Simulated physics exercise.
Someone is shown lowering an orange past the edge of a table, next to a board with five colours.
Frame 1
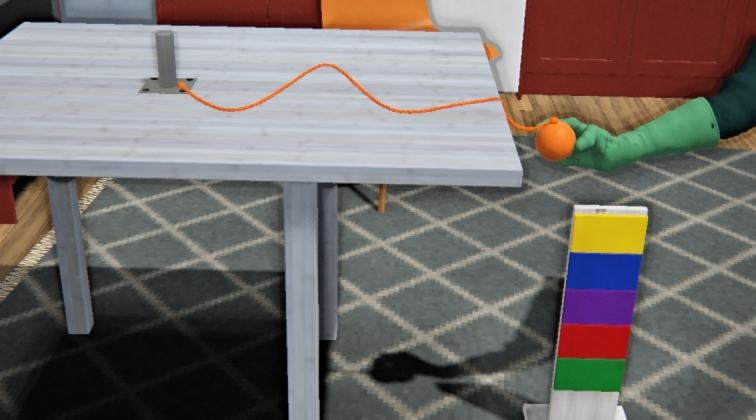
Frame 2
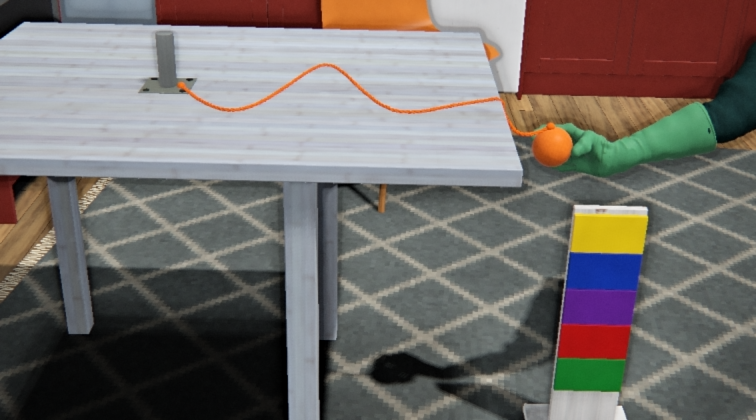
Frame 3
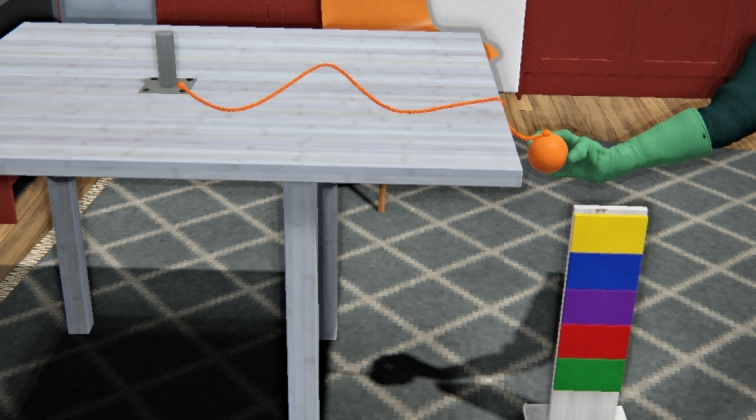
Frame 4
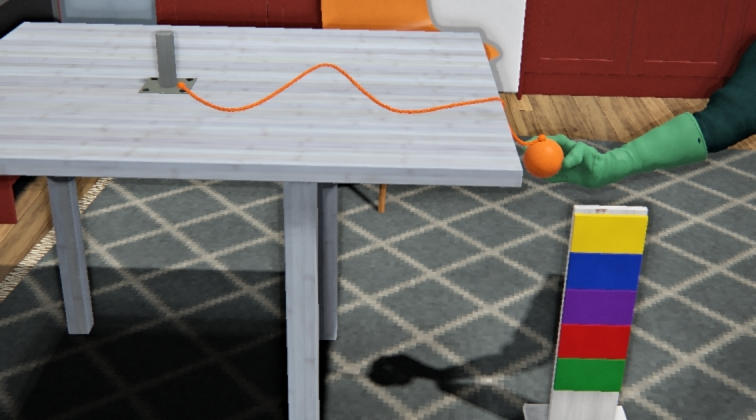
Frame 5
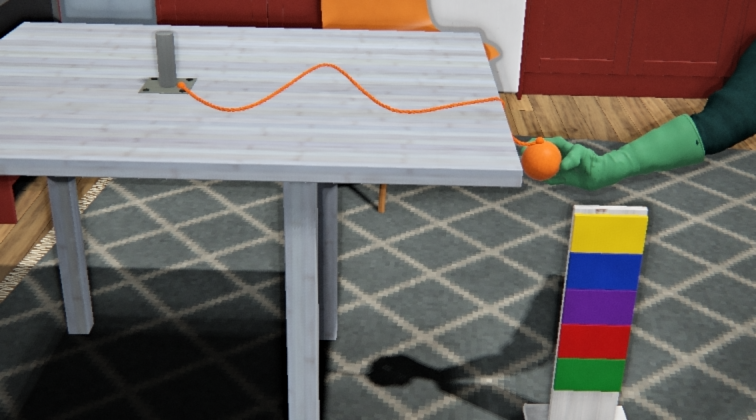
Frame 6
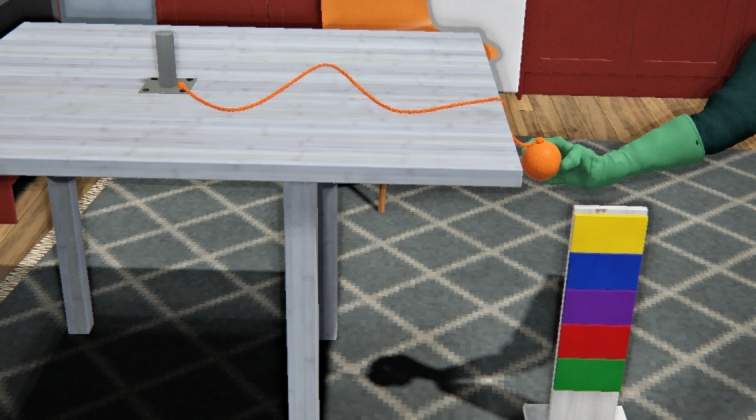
In a room with wood flooring and a grey diamond-patterned rug, a steady, slightly raised view looks down on a pale plank-topped table. An orange cord winds across it from a small grey upright post at left to an orange ball held by a green-gloved hand beyond the right edge, above a board striped yellow, blue, purple, red and green. The hand moves the ball slightly down and left, then barely moves.
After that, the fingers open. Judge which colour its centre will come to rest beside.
Its centre comes to rest beside green.
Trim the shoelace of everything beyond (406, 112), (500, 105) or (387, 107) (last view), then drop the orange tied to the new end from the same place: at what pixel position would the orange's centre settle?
In that order: (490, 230), (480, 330) and (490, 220).
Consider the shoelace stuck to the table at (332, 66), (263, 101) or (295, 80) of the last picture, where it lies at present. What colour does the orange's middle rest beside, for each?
Taking the three tries in turn, you'd get blue, red and purple.
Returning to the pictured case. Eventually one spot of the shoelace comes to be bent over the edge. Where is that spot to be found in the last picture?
That spot is roughly at (348, 77).
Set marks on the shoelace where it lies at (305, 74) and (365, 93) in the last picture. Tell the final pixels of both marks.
About (410, 95), and the other about (496, 153).
Soon after, orange near (481, 331); level with red.
Then, orange near (477, 380); level with green.
At rest, orange near (469, 375); level with green. The green one.
